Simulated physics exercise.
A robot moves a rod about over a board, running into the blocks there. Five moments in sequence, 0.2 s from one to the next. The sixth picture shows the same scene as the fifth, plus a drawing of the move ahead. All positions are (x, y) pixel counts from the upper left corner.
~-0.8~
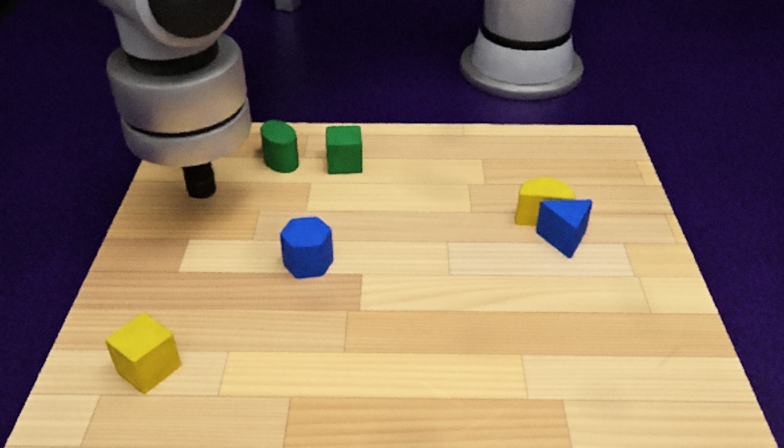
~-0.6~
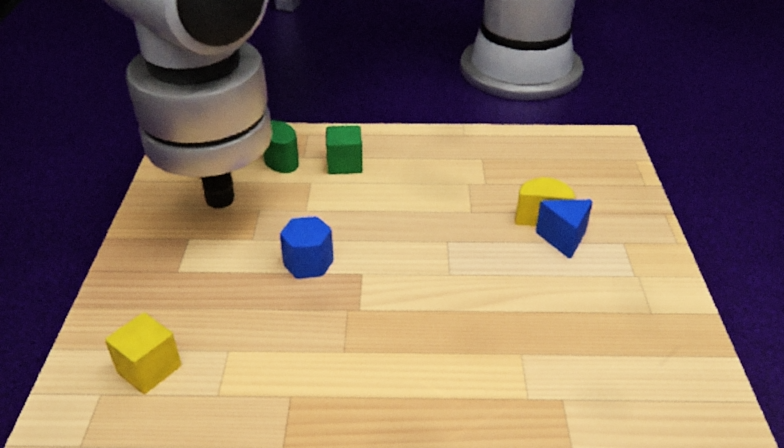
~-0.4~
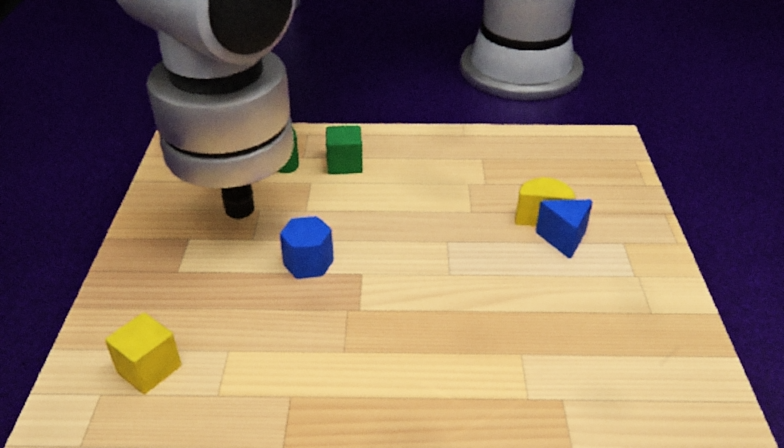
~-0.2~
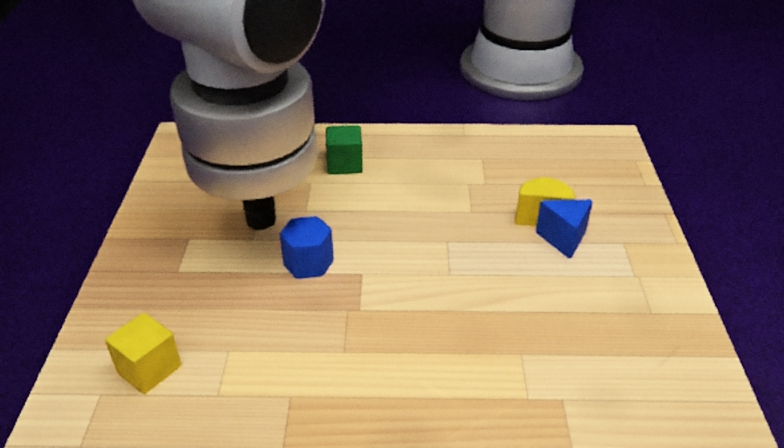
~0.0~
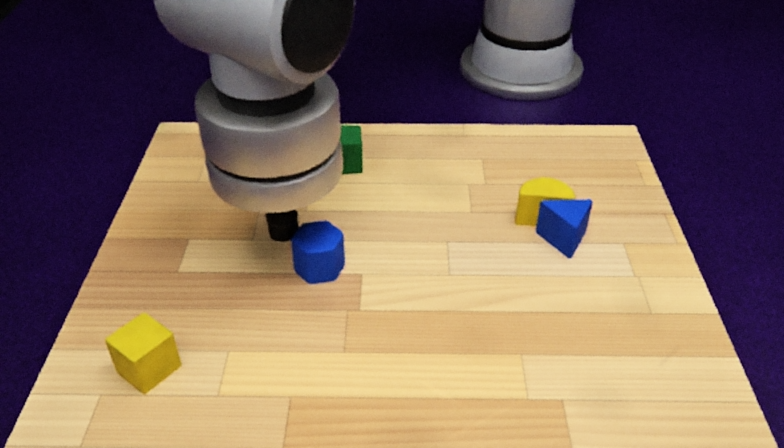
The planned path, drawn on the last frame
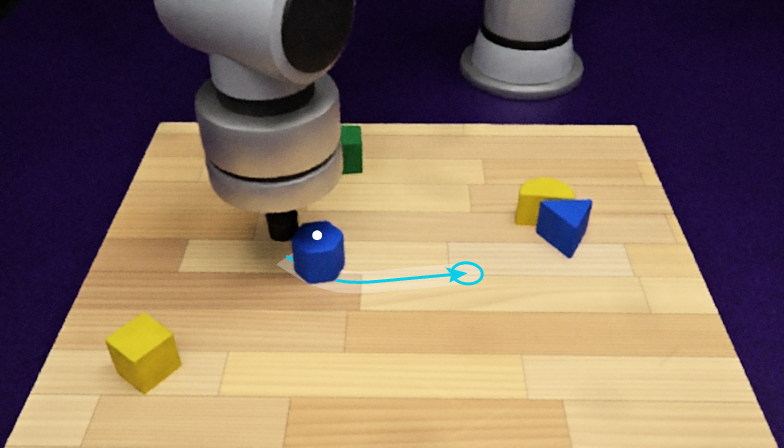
On a wooden board, a robot arm moves its black rod right and toward the viewer, nudging a blue hexagonal block slightly right.
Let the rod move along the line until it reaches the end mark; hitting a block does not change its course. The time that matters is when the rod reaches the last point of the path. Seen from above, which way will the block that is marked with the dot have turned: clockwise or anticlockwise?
Rotation: Clockwise.
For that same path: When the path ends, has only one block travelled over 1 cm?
The answer is yes.
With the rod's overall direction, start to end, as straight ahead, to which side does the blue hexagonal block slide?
Gets pushed right.
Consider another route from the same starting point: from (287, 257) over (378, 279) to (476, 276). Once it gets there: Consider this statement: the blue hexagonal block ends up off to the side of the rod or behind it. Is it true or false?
The claim holds.
Drawn move, from (287, 257) via (338, 281) and (403, 279), ending at (467, 273); the dot is on the blue hexagonal block.
On the path given first. One third of the way, rod at (336, 257); blue hexagonal block at (375, 256), turned 15° anticlockwise.
Two thirds of the way, rod at (404, 256); blue hexagonal block at (433, 267), turned 35° clockwise.
At the end, rod at (469, 250); blue hexagonal block at (458, 272), turned 80° clockwise.
